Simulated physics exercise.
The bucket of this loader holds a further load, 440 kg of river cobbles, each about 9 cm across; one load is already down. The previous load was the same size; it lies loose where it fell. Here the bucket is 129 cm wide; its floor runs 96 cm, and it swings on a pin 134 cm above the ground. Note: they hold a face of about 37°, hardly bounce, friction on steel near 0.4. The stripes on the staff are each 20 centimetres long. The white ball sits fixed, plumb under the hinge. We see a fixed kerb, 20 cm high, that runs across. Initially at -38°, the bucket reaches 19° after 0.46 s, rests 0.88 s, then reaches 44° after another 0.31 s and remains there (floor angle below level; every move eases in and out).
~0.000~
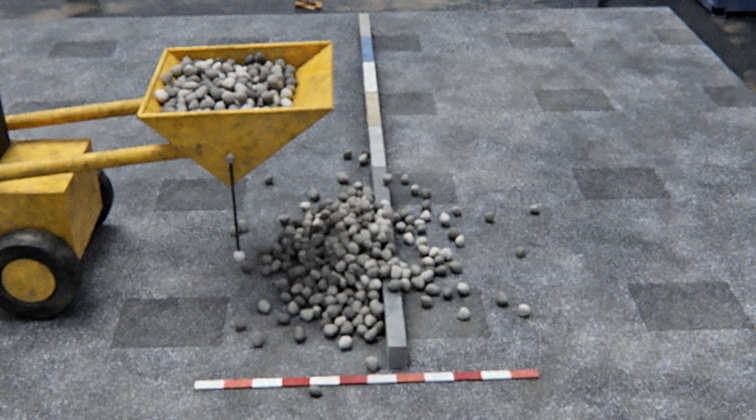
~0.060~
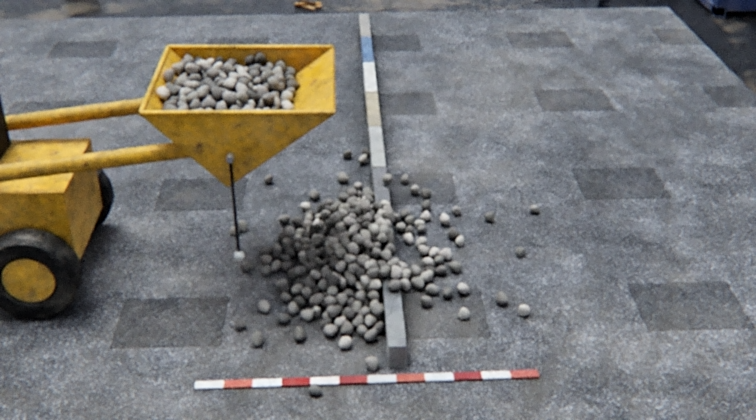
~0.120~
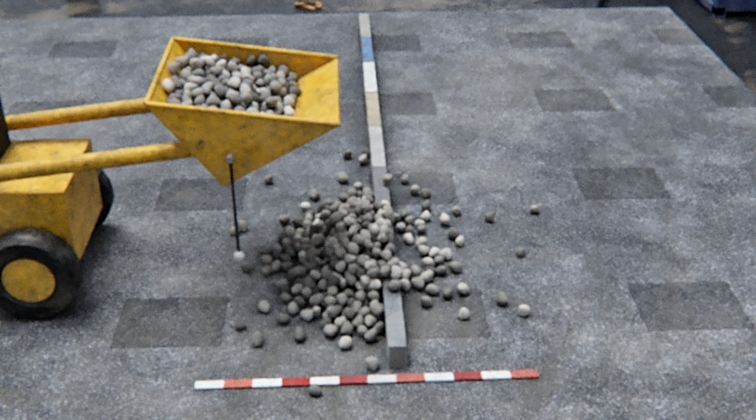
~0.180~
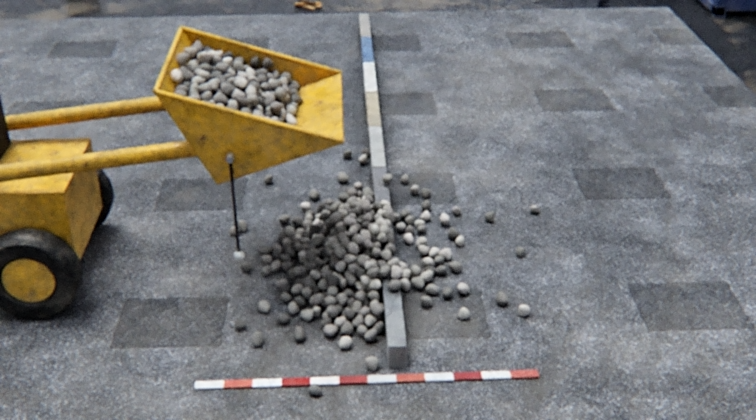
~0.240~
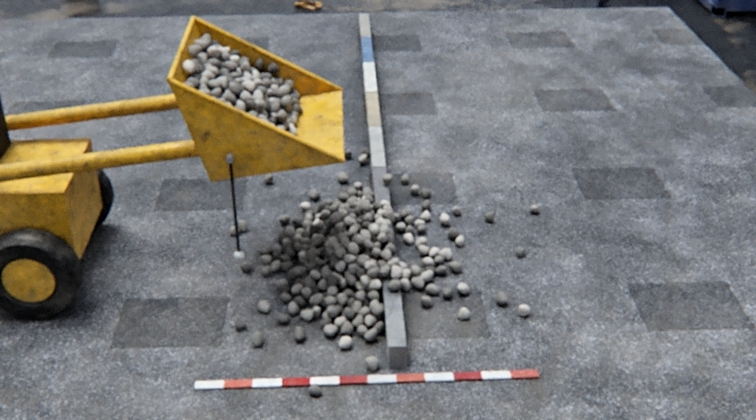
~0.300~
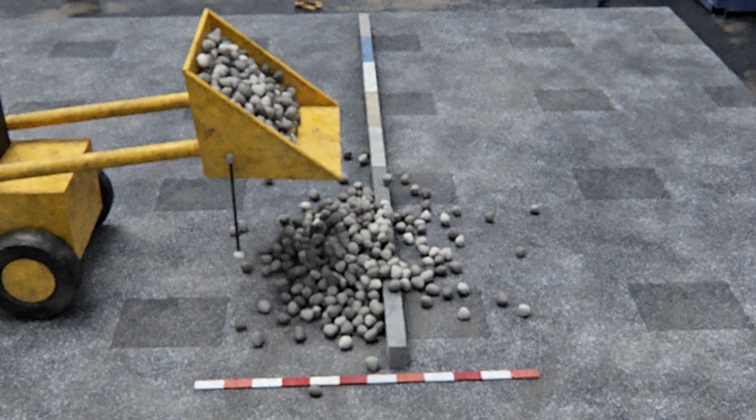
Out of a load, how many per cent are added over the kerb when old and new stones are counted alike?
Around 44 per cent.
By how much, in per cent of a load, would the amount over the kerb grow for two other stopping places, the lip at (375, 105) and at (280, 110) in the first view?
About 75 per cent from the first spot and 5 per cent from the second.
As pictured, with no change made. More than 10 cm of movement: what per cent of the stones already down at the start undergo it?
Roughly 15 percent.
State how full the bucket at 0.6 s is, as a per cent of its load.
Roughly 100 per cent remains inside.
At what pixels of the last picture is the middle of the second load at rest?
Roughly at (371, 248) in the last picture.
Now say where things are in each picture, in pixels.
In the first frame, the bucket is at -38°, its lip at (332, 108); the top of the load is at (211, 71). The earlier load is highest near (368, 234), 31 cm above ground level, 89 % on this side of the kerb, 11 % over the kerb.
In the second frame, the bucket is at -35°, its lip at (335, 113); the top of the load is at (192, 73); the stones move at 0.3 m/s on average.
In the third frame, the bucket is at -28°, its lip at (339, 125); the top of the load is at (192, 65); the stones move at 0.5 m/s on average.
In the fourth frame, lip at (343, 142), floor tilted -19°, highest stones at (193, 57); the stones move at 0.8 m/s on average.
In the fifth frame, the bucket is at -8°, its lip at (344, 161); the top of the load is at (203, 50); the stones move at 0.7 m/s on average.
In the sixth frame, lip at (341, 179), floor tilted 3°, highest stones at (214, 46); the stones move at 0.7 m/s on average.
After 0.4 s the floor is at 16°; in per cent of one load, 100 in the bucket, 89 on this side of the kerb, 11 over the kerb; the foremost stones are at (492, 244).
After 0.6 s the floor is at 19°; in per cent of one load, 100 in the bucket, 89 on this side of the kerb, 11 over the kerb; the foremost stones are at (492, 244).
After 2.1 s the floor is at 44°; in per cent of one load, 0 in the bucket, 146 on this side of the kerb, 54 over the kerb; the foremost stones are at (573, 232).
After 4.9 s the floor is at 44°; in per cent of one load, 0 in the bucket, 145 on this side of the kerb, 55 over the kerb; the foremost stones are at (585, 233). Net gain over the kerb, 44.
